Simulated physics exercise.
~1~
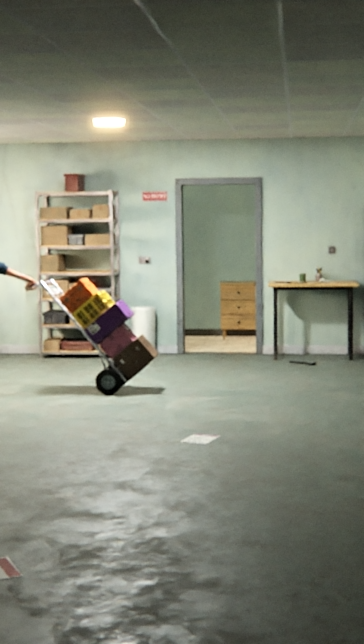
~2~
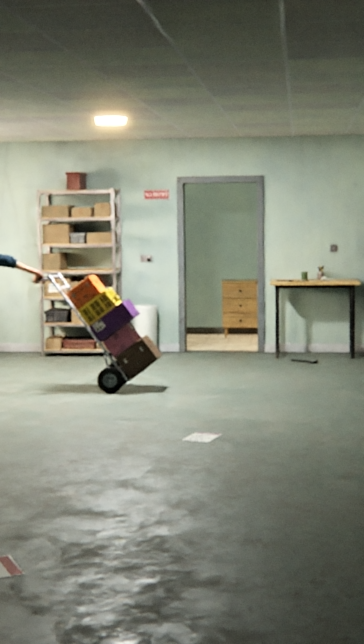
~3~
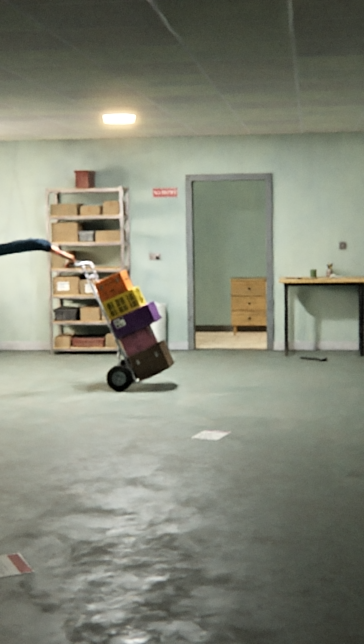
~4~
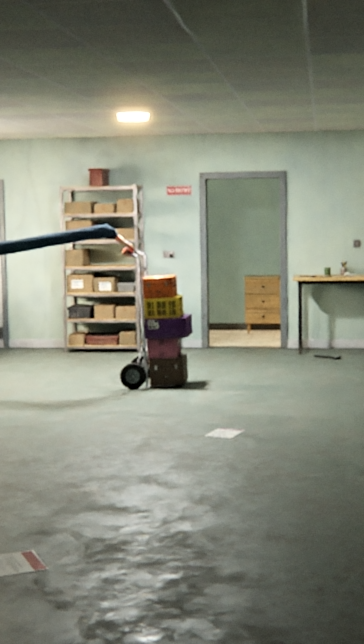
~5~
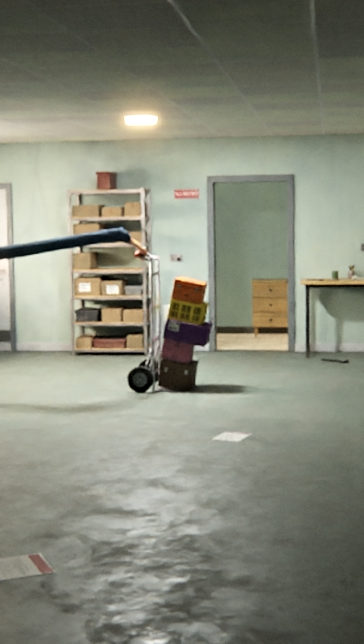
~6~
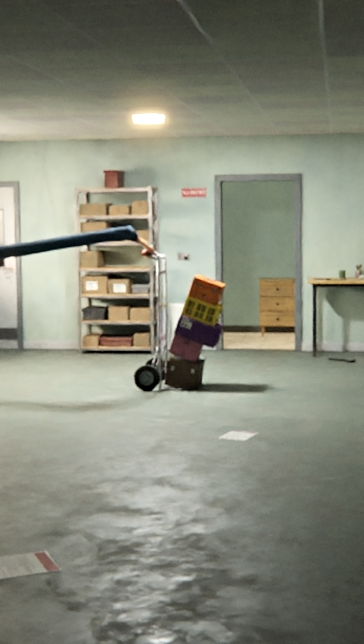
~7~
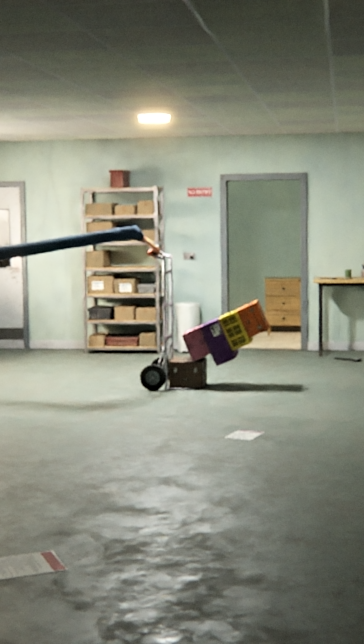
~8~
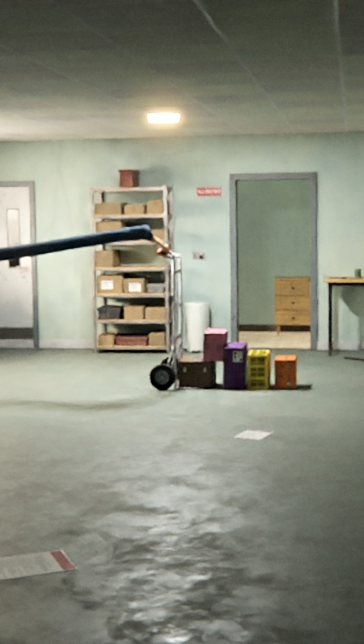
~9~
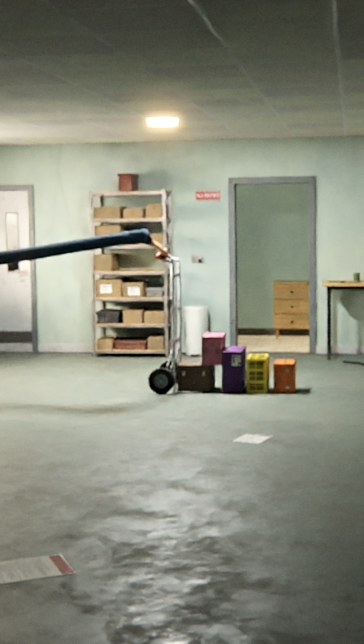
A tilted hand truck stacked with five coloured boxes stands in a pale green storeroom, seen from the side at a distance, with shelves behind it and a doorway and table to the right. A blue-sleeved arm reaching in from the left swings it upright as the view pans slightly left. The truck stops upright, but the orange, yellow, purple and pink boxes lean right and topple together over the brown case. Orange, yellow and purple land in a row on the floor, pink rests tipped over on top of the brown case, which stays on the truck, and the hand keeps hold.
